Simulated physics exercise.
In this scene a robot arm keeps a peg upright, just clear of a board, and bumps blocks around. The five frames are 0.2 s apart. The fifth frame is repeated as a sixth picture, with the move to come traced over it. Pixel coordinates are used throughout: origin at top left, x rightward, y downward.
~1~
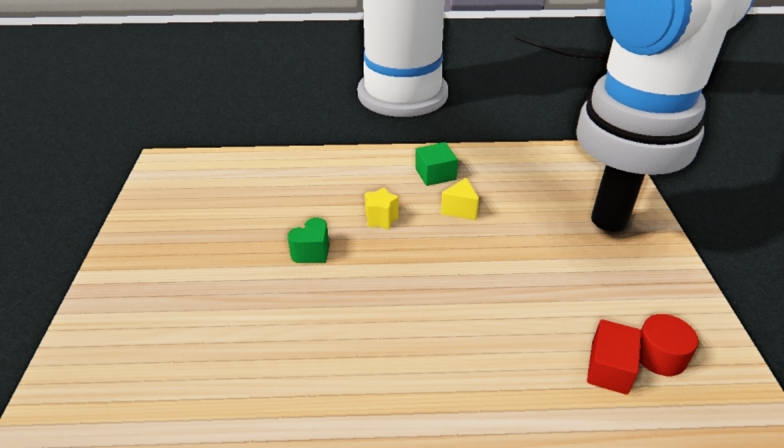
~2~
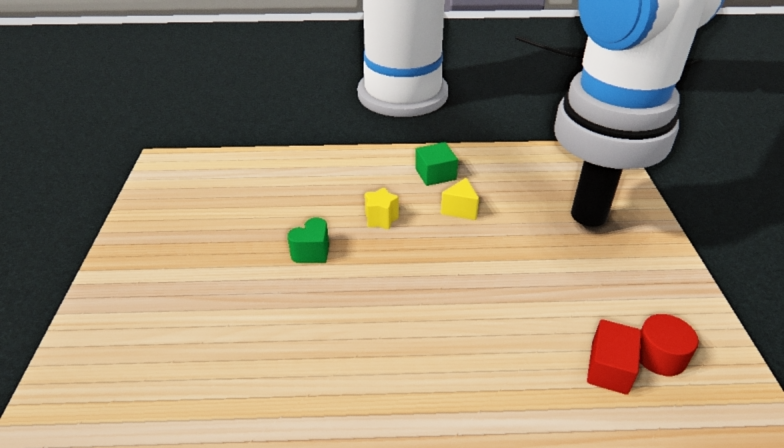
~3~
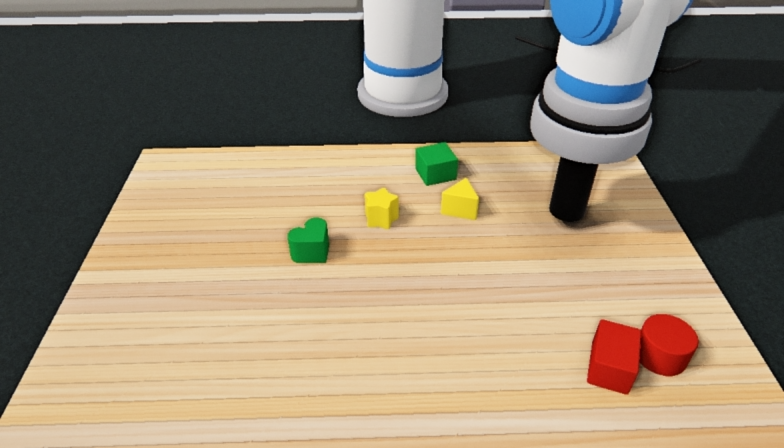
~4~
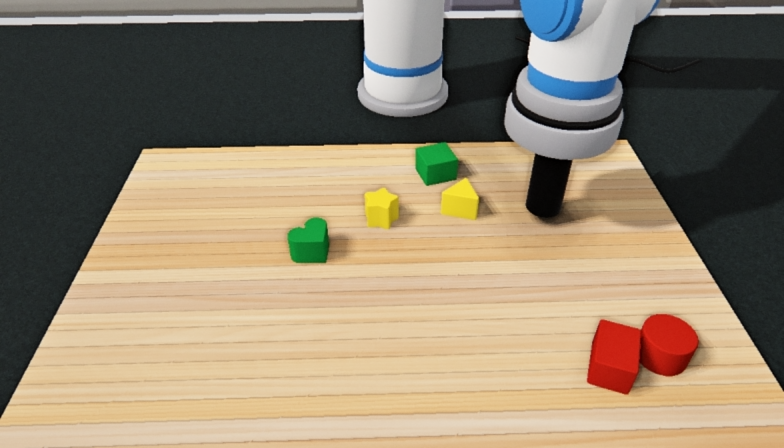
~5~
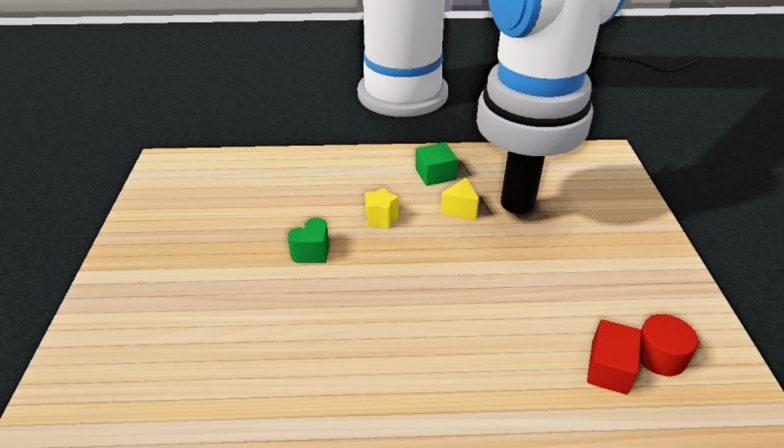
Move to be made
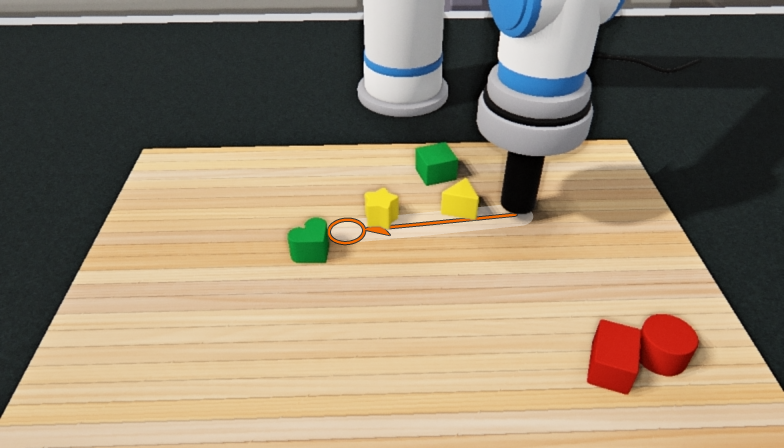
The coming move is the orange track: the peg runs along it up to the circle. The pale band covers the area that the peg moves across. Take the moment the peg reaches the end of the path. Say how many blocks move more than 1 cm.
It shifts two blocks.
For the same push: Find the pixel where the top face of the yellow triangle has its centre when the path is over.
If I read the scene right, the answer is (426, 184).
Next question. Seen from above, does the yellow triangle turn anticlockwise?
No, that is not how it ends up.
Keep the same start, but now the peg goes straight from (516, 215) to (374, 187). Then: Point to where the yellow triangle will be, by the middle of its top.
Located at (405, 189).
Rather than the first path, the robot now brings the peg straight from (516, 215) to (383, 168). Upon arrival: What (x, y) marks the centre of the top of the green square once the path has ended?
It will end up at (423, 140).
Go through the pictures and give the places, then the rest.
In the first picture, lower end of the peg (609, 221), tops of blocks, green heart block (310, 230), yellow star block (381, 198), yellow triangle (462, 189).
In the second picture, peg (589, 216), blocks as before.
In the third picture, peg (567, 211), blocks as before.
In the fourth picture, peg (543, 207), blocks as before.
In the fifth picture, peg (518, 204), green heart block (310, 230), yellow star block (381, 198), yellow triangle (462, 189).
The drawn path runs straight from (516, 215) to (346, 231).
On the path given first. One third of the way, peg (460, 210); yellow triangle (438, 186), turned 70° clockwise.
Two thirds of the way, peg (403, 215); yellow star block (375, 197); yellow triangle (426, 184), turned 95° clockwise.
At the end, peg (346, 220); green heart block not moved; yellow star block (340, 191), turned 50° clockwise; yellow triangle (426, 184), turned 95° clockwise.
